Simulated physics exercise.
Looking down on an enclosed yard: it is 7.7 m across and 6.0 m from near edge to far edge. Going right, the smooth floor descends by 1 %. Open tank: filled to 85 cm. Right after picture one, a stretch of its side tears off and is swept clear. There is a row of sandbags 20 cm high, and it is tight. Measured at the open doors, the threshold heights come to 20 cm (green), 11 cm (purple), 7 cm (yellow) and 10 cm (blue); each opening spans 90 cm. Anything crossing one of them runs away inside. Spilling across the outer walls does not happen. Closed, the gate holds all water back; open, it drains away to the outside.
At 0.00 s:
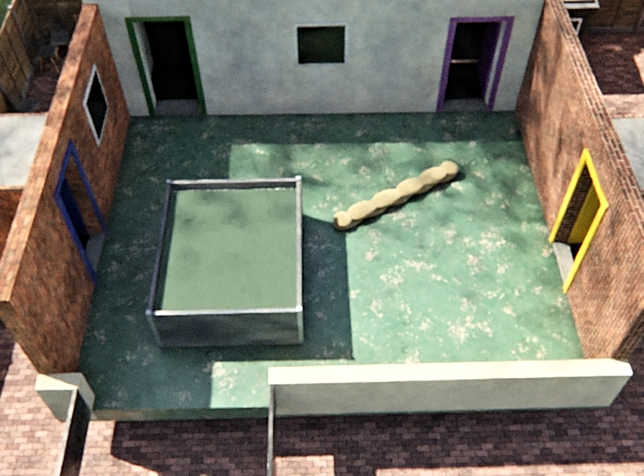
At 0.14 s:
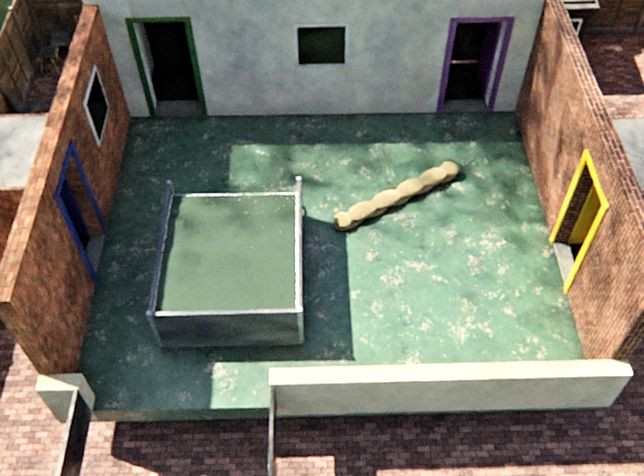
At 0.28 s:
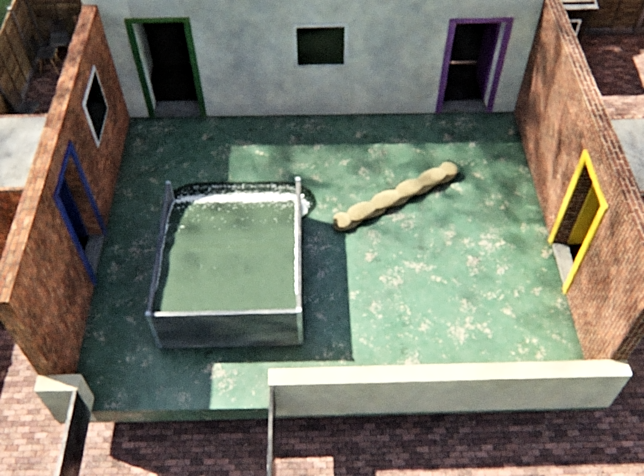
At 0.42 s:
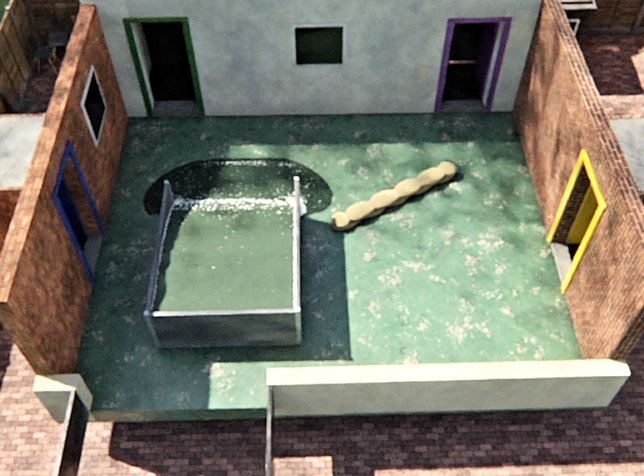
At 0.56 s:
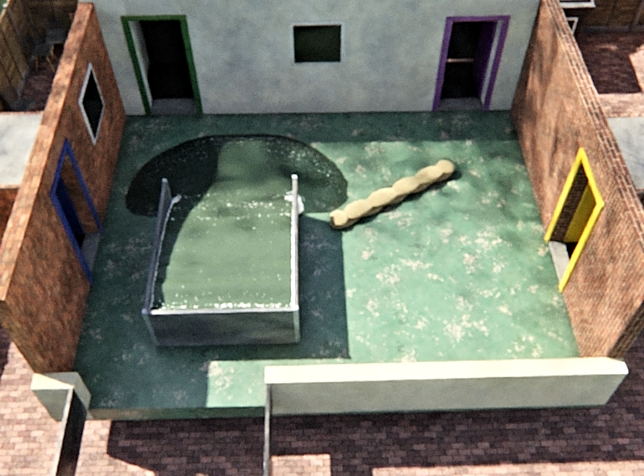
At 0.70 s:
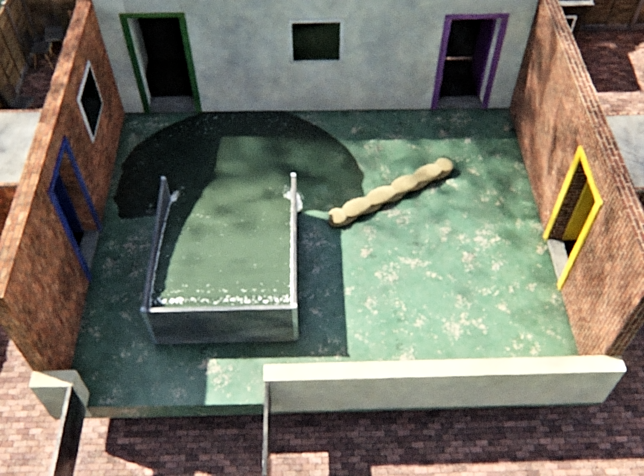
Green water pours from an open grey-walled tank as its far side disappears, foaming at the gap, then fanning across the floor behind in a widening dark, rounded sheet while the view shifts very slightly. The tank stands left of centre in a walled yard seen from high above. Around it are a pale twisted barrier, brick side walls, and green, purple, blue and yellow doorframes.
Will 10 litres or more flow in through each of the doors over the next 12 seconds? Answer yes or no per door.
Green door: Yes, purple door: Yes, yellow door: No, blue door: No.
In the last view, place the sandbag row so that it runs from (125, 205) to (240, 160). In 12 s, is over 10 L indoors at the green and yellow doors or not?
Doors: Green exceeds / yellow exceeds.
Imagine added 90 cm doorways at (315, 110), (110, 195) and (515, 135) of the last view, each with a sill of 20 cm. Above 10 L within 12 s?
Well, the first is on the high side, the second is on the low side, and the third is on the high side.
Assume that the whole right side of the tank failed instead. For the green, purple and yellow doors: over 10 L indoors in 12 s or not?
Note: Green short of the mark, purple beyond the mark, yellow beyond the mark.
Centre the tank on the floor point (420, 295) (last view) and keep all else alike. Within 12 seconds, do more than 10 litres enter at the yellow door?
Then the yellow door exceeds it.
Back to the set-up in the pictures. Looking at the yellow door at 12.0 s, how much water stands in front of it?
About 5.5 cm.
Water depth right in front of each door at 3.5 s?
In centimetres - green: 30, purple: 10, yellow: 2, blue: 8.
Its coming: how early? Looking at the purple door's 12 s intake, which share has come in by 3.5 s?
Roughly 0 percent is in by then.
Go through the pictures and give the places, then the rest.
In the first frame, the open tank at (230, 244) is whole and still, 85 cm deep.
In the second frame, water pours out on the open tank's far side and has run 1.1 m, to a hidden place; typically 7 cm deep outside, 85 cm at the open tank's back.
In the third frame, water pours out on the open tank's far side and has run 1.3 m, to a hidden place; typically 15 cm deep outside, 85 cm at the open tank's back.
In the fourth frame, the front is at (161, 181), 1.7 m from the gap on the open tank's far side; 3.8 m2 of floor is under water; 84 cm left at the back of the open tank.
In the fifth frame, the front is at (296, 143), 2.1 m from the gap on the open tank's far side; 6.2 m2 of floor is under water; 80 cm left at the back of the open tank.
In the sixth frame, the front is at (267, 112), 2.7 m from the gap on the open tank's far side; 9.0 m2 of floor is under water; 72 cm left at the back of the open tank.
After 1.4 s water covers 30 % of the floor and is deepest (52 cm) near (234, 121); green door 36 cm at the sill, 18 L in, purple door not reached, yellow door not reached, blue door not reached.
After 2.2 s water covers 35 % of the floor and is deepest (51 cm) near (134, 116); green door 41 cm at the sill, 85 L in, purple door 10 cm at the sill, 0 L in, yellow door not reached, blue door not reached.
After 3.5 s water covers 50 % of the floor and is deepest (38 cm) near (505, 117); green door 30 cm at the sill, 201 L in, purple door 10 cm at the sill, 0 L in, yellow door 2 cm at the sill, 0 L in, blue door 8 cm at the sill, 0 L in.
After 7.0 s water covers 90 % of the floor and is deepest (21 cm) near (509, 129); green door 10 cm at the sill, 223 L in, purple door 20 cm at the sill, 117 L in, yellow door 7 cm at the sill, 0 L in, blue door 6 cm at the sill, 0 L in.
After 12.0 s water covers 95 % of the floor and is deepest (12 cm) near (555, 381); green door 4 cm at the sill, 223 L in, purple door 11 cm at the sill, 170 L in, yellow door 5 cm at the sill, 1 L in, blue door 5 cm at the sill, 0 L in.
